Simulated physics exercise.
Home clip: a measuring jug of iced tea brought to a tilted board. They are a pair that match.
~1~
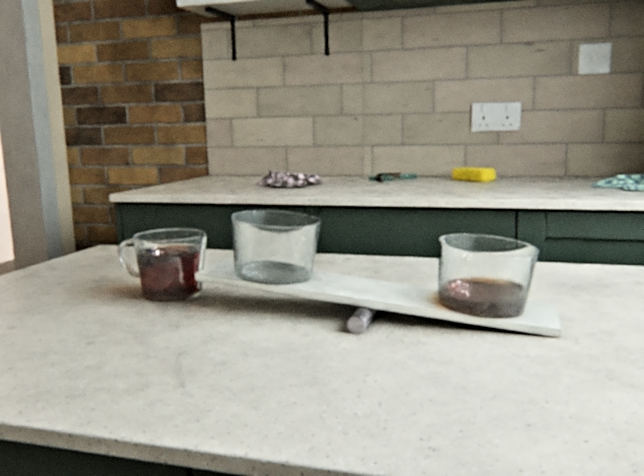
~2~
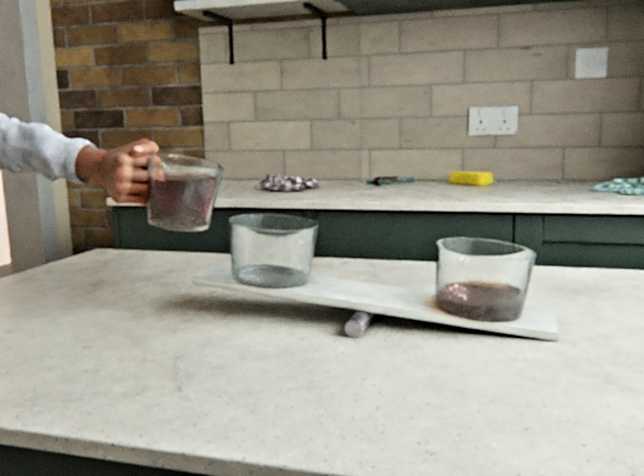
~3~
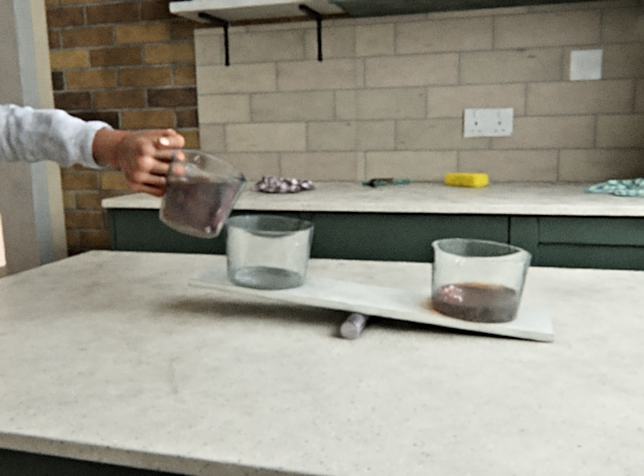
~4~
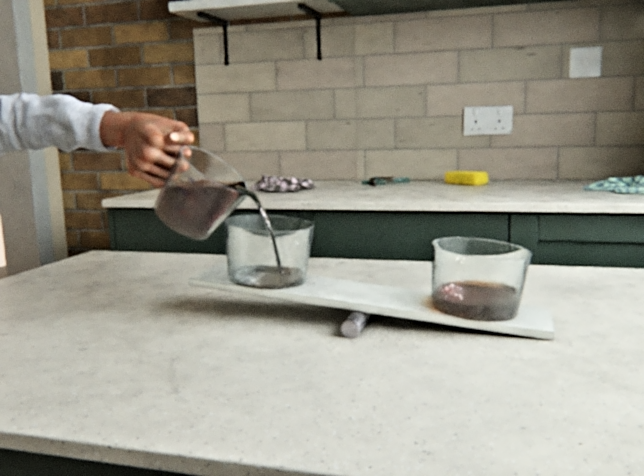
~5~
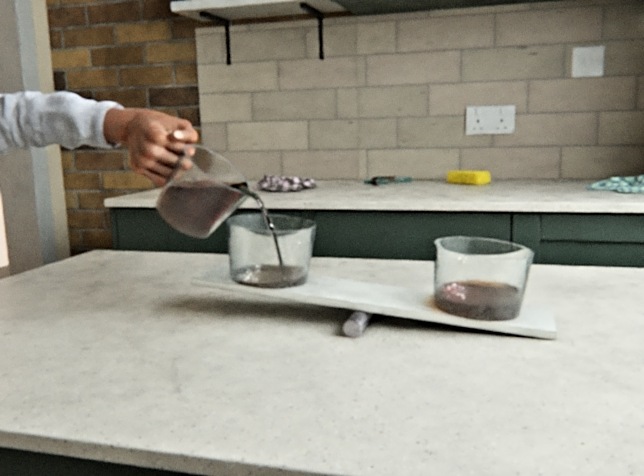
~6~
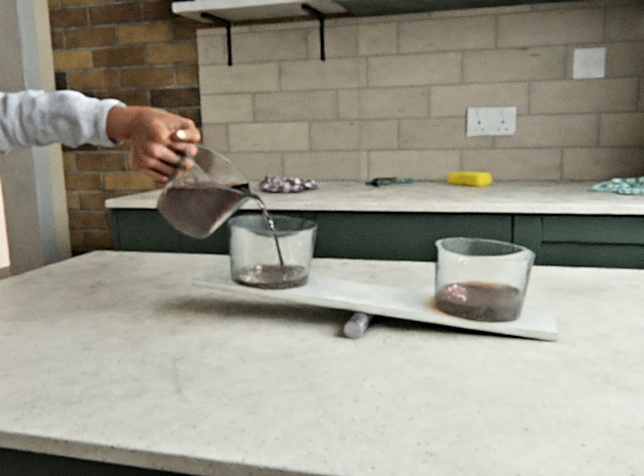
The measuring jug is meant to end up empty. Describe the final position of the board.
Final position: Tilted the other way.
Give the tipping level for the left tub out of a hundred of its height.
Roughly 20 %.
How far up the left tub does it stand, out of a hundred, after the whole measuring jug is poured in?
It ends up near 55 percent full.
Soon after, the left tub is about a quarter full; the board has swung over, and that end is down.
Later, the left tub is about half full; the board has swung over, and that end is down.
In the end, the left tub is about half full; the board has swung over, and that end is down.
